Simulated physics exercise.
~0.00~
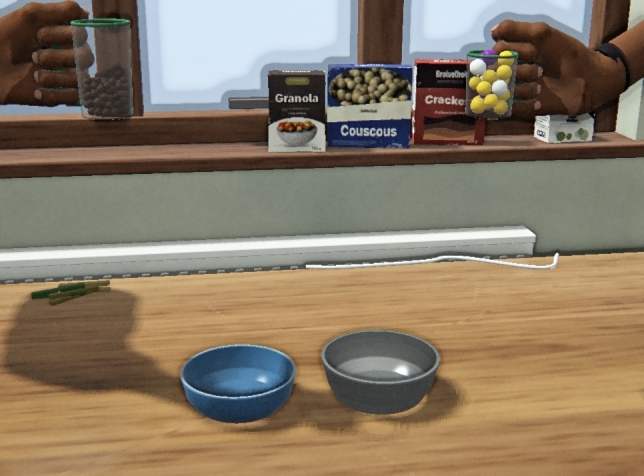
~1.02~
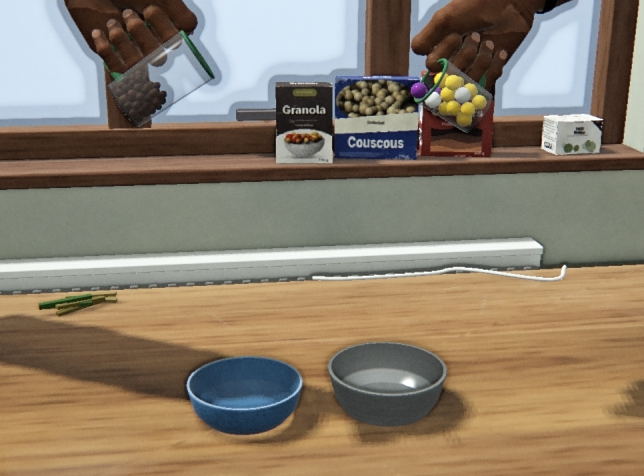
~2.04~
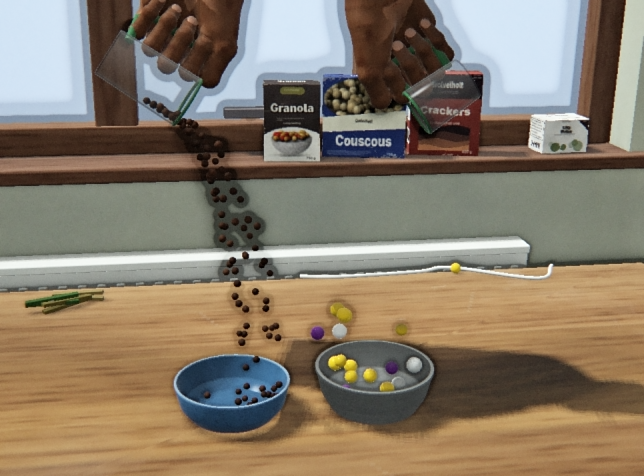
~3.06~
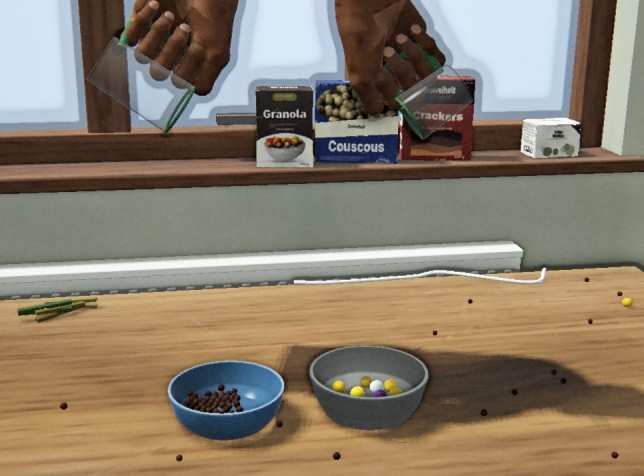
Two hands tipping cups of dark beads and mostly yellow balls into blue and gray bowls, some pieces scattering across the table.
